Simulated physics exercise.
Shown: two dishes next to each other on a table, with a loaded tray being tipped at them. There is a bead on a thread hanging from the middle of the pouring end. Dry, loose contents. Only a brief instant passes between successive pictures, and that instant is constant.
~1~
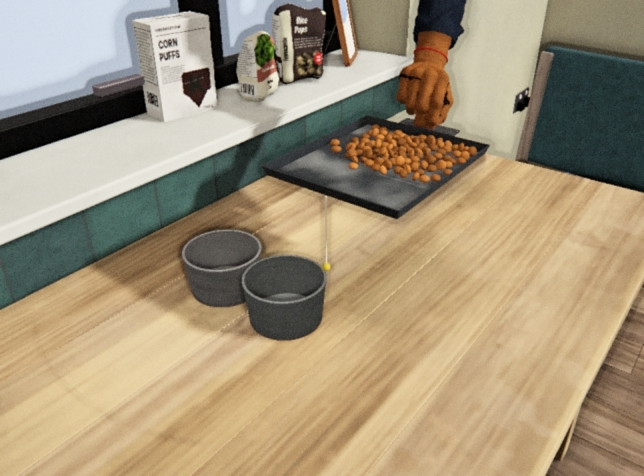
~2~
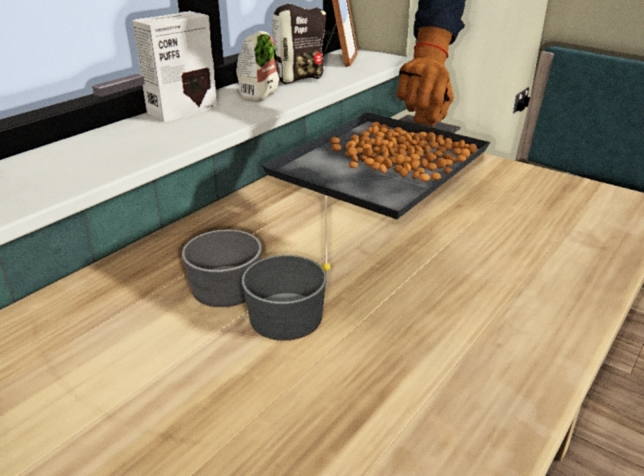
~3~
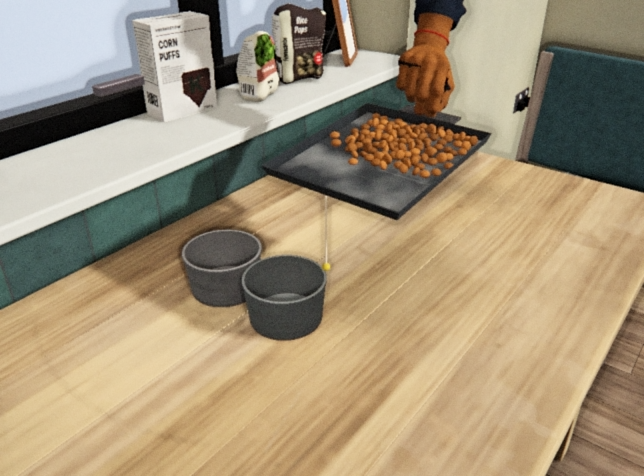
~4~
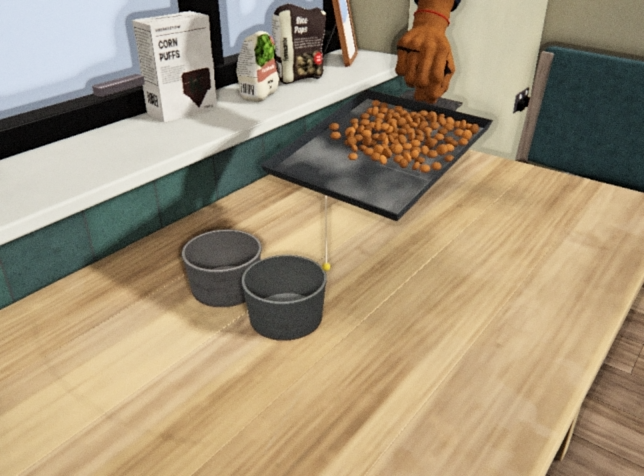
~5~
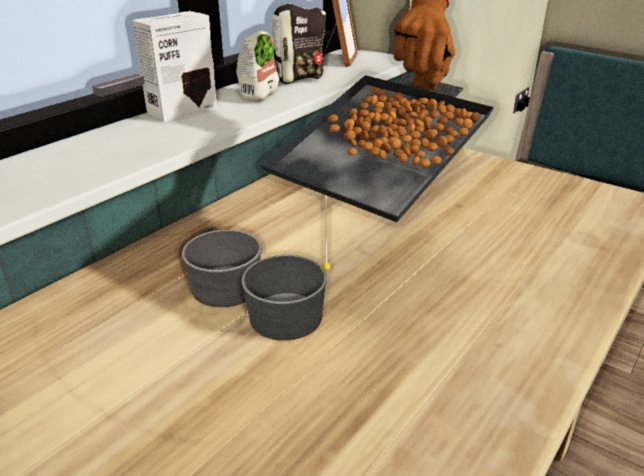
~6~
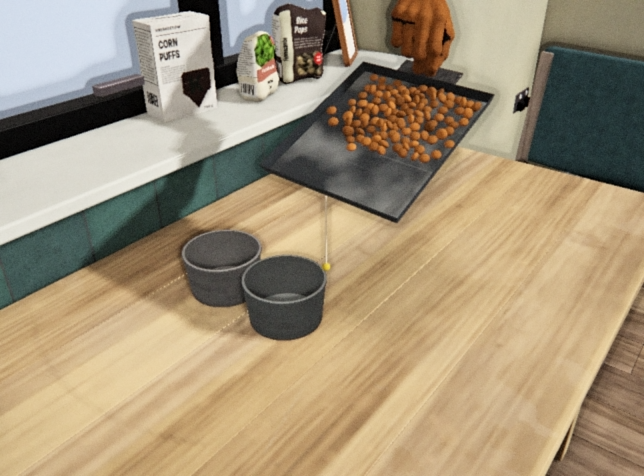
A gloved orange hand raised the far end of a dark tray of small brown pieces, slowly tilting it toward two gray bowls on a wooden table, while the pieces stayed bunched near the hand.
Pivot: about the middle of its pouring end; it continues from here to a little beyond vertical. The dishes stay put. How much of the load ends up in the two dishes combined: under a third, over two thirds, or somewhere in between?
Under a third.
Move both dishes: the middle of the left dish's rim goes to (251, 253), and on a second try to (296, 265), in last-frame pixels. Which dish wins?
With the first placement it's the one to the right, with the second it's the one to the right.
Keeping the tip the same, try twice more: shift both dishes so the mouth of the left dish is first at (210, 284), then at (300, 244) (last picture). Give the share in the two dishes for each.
Respectively 20 % and 0 %.
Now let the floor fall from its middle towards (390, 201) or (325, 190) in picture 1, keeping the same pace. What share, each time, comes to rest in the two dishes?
So it's 0 percent with the first slope and 60 percent with the other.
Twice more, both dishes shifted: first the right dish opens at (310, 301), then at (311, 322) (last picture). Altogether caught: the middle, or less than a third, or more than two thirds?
Spot one, one to two thirds; spot two, between a third and two thirds.
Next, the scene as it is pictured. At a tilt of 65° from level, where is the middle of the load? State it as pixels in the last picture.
In the last view, the load is centred close to (348, 200).
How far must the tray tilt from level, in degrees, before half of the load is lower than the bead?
About 80° of tilt.
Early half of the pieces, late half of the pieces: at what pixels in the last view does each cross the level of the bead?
The leading part at (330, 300), the rest of it at (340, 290).
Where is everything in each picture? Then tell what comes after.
Corners of the pouring end (267, 165) and (398, 208), level; middle of the load (402, 150), bits of cat kibble; left dish (196, 282); right dish (258, 314); bead on its thread (326, 267), in the first frame.
Corners of the pouring end (267, 165) and (398, 209), level; middle of the load (402, 148), in the second frame.
Corners of the pouring end (266, 165) and (397, 210), tipped barely, lowest at the right corner; middle of the load (402, 142), in the third frame.
Corners of the pouring end (266, 164) and (397, 212), tipped a little, lowest at the right corner; middle of the load (402, 132), in the fourth frame.
Corners of the pouring end (265, 164) and (396, 213), tipped clearly, lowest at the right corner; middle of the load (402, 123), in the fifth frame.
Corners of the pouring end (264, 164) and (396, 215), tipped clearly, lowest at the right corner; middle of the load (401, 115); left dish (196, 282); right dish (258, 314), in the sixth frame.
Just after the last frame, tray tipped steeply; roughly two thirds on the tray; roughly a quarter in the air.
A moment on, tray tipped past a quarter turn; about a tenth on the tray; roughly a quarter in the right dish; roughly two thirds outside both; about a tenth in the air.
Further on, tray tipped past a quarter turn; roughly a quarter in the right dish; the larger part outside both.
When it is over, tray tipped past a quarter turn; roughly a quarter in the right dish; not one in the left dish; the larger part outside both.
